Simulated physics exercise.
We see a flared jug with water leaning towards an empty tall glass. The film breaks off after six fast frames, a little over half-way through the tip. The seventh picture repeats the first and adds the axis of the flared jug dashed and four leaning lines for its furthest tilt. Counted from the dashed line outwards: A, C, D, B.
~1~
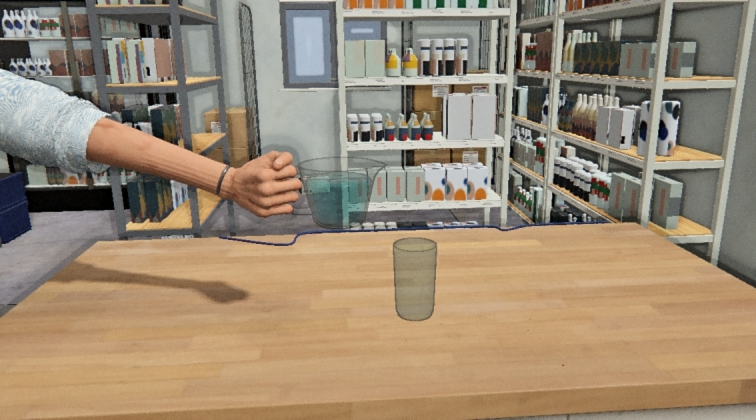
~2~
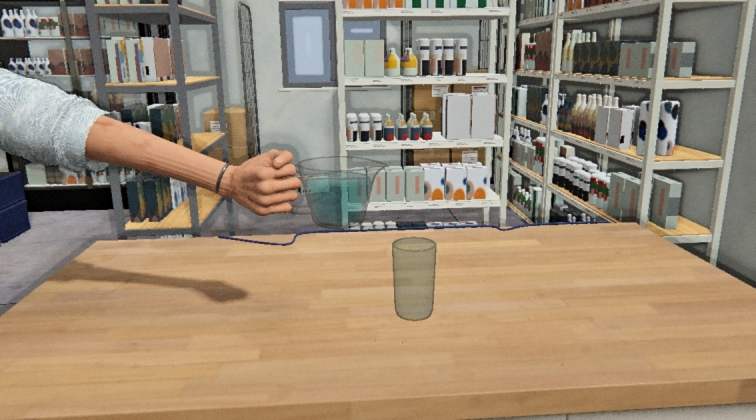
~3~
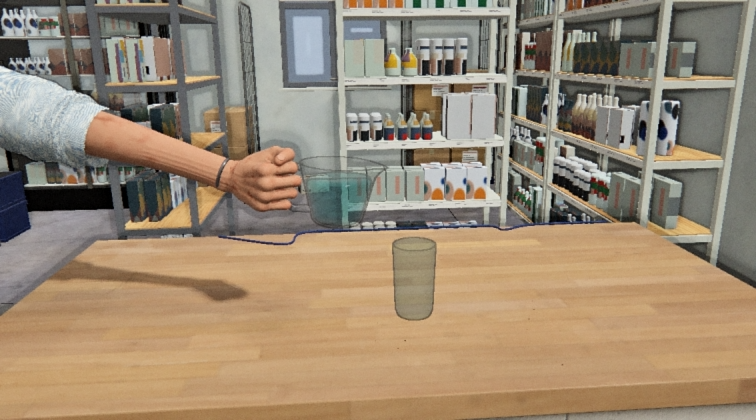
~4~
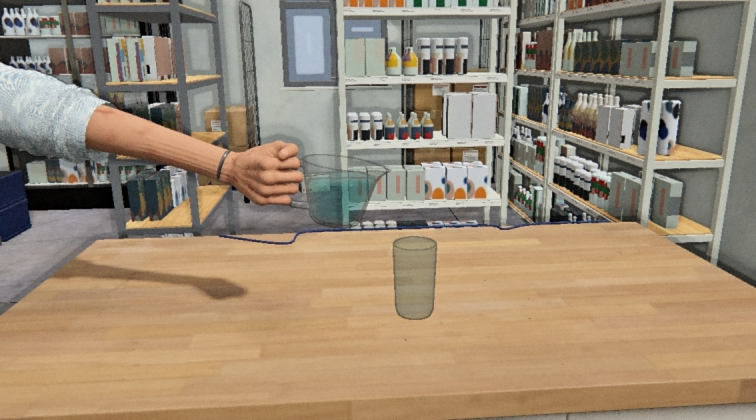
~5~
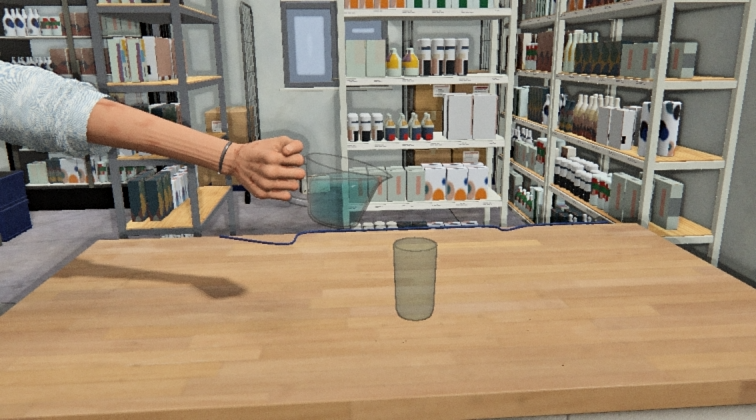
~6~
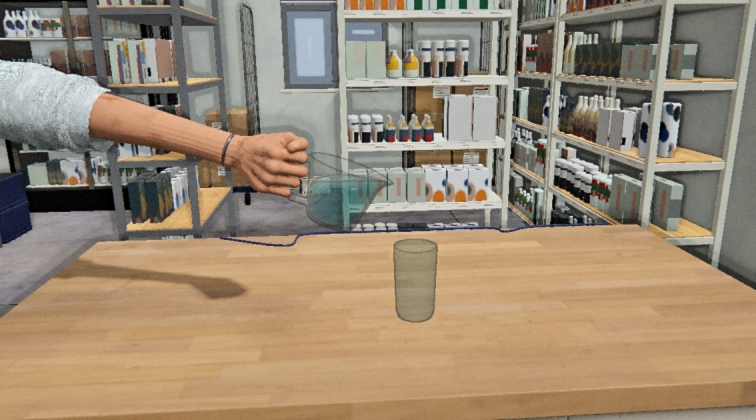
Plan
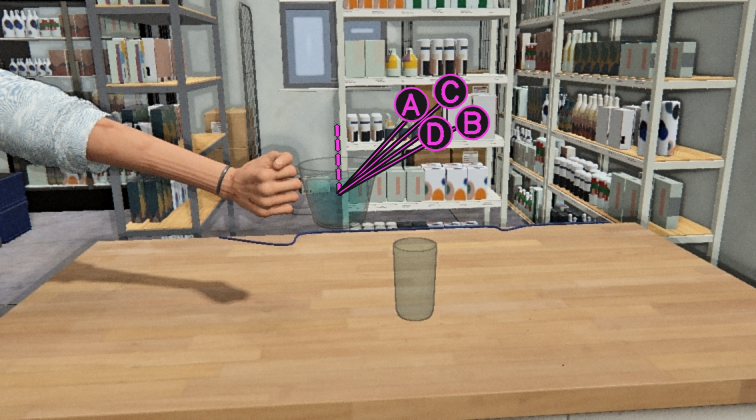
A hand reaching in from the left, in a pale grey-blue sleeve, holds a clear jug of teal liquid still at first, then slowly tilts it to the right, the camera staying fixed. Below and right of the jug, an empty, tall, brownish see-through glass stands motionless on a light wooden counter. Seen from across the counter, the shop-like room behind has shelves lined with bottles and boxes.
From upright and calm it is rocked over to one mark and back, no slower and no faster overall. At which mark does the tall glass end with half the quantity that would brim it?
Choose A.
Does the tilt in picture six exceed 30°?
No.
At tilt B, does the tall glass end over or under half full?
Over.
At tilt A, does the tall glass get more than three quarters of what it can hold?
No, it does not.
On the marked copy, A at (404, 122); B at (454, 128); C at (439, 105); D at (417, 137).
For tilt A, the tall glass ends with about 48 % of what it can hold.
For tilt B, the tall glass ends with about 94 % of what it can hold.
For tilt C, the tall glass ends with about 63 % of what it can hold.
For tilt D, the tall glass ends with about 79 % of what it can hold.
